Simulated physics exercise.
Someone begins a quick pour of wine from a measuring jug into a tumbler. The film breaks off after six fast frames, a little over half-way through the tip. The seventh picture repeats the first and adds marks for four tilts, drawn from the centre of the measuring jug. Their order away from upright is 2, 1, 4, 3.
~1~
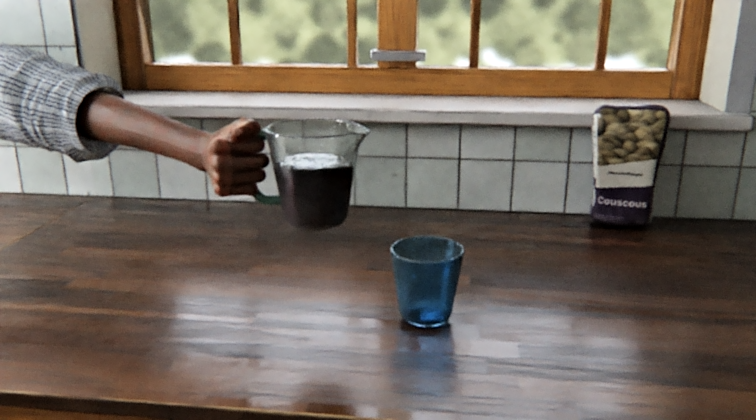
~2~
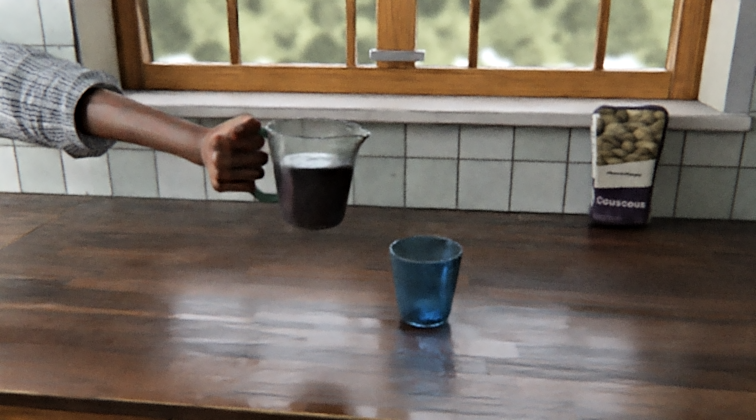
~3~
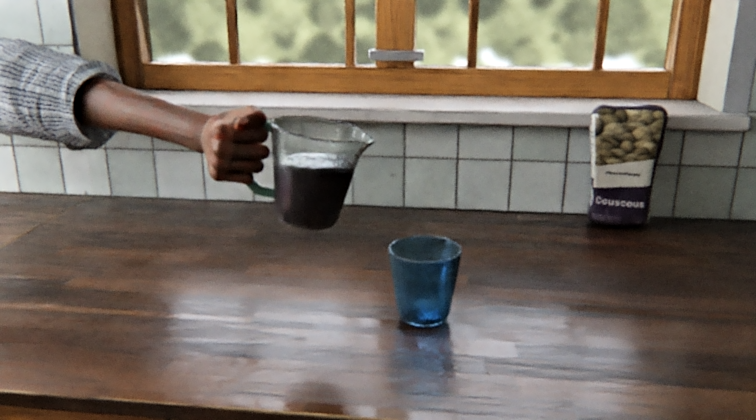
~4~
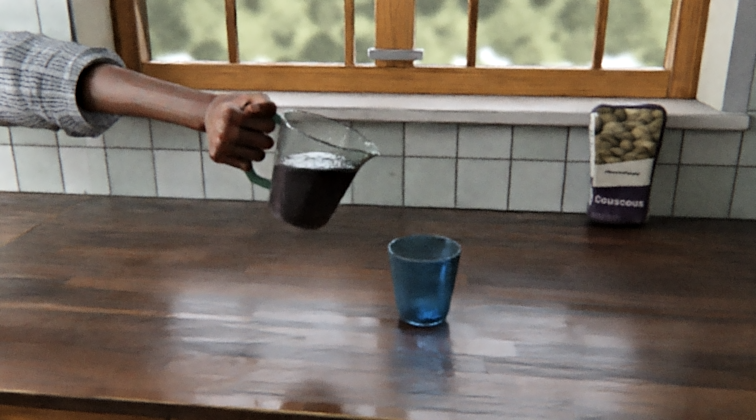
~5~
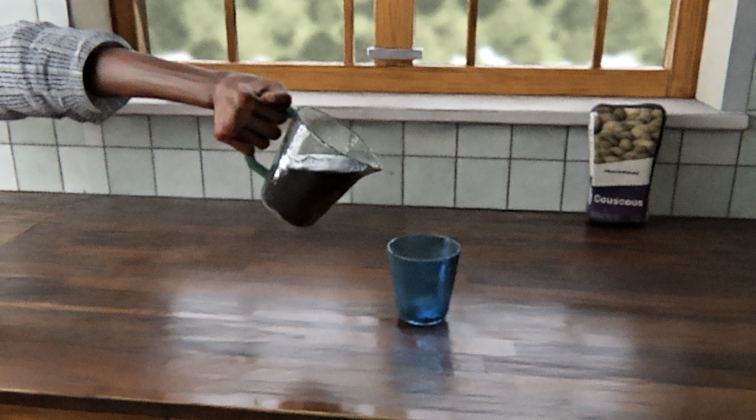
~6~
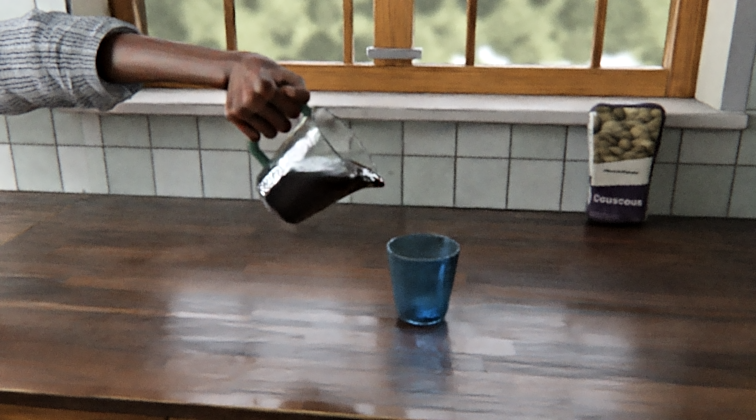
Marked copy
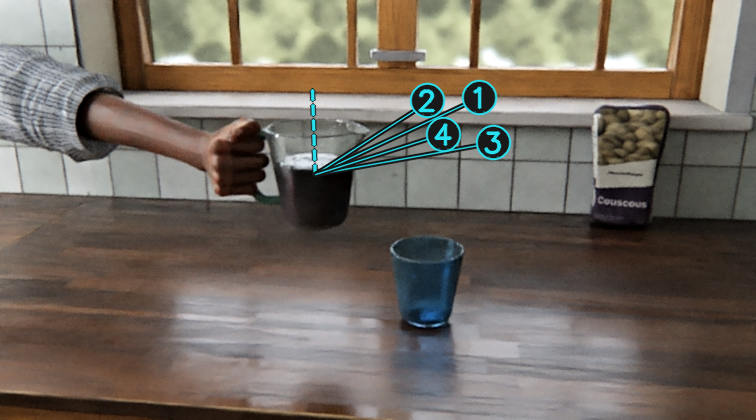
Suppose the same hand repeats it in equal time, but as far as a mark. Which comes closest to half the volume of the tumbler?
The best tilt is 1.
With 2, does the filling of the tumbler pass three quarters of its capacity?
No, less.
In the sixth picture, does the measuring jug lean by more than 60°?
No, it does not.
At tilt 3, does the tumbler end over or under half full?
Over.
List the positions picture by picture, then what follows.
Upright, lip at (368, 132); rim of the tumbler round (427, 248); nothing has left yet, in the first picture.
Tipped about 3°, lip at (369, 134); nothing has left yet, in the second picture.
Tipped about 10°, lip at (373, 141); nothing has left yet, in the third picture.
Tipped about 21°, lip at (378, 153); nothing has left yet, in the fourth picture.
Tipped about 34°, lip at (381, 168); nothing has left yet, in the fifth picture.
Tipped about 49°, lip at (379, 185); nothing has left yet, in the sixth picture.
On the marked copy, 1 at (464, 105); 2 at (413, 111); 3 at (476, 145); 4 at (427, 139).
With 1, the tumbler ends with about 49 % of what it can hold.
With 2, the tumbler ends with about 31 % of what it can hold.
With 3, the tumbler ends with about 84 % of what it can hold; 3 % of the wine is spilt.
With 4, the tumbler ends with about 69 % of what it can hold.
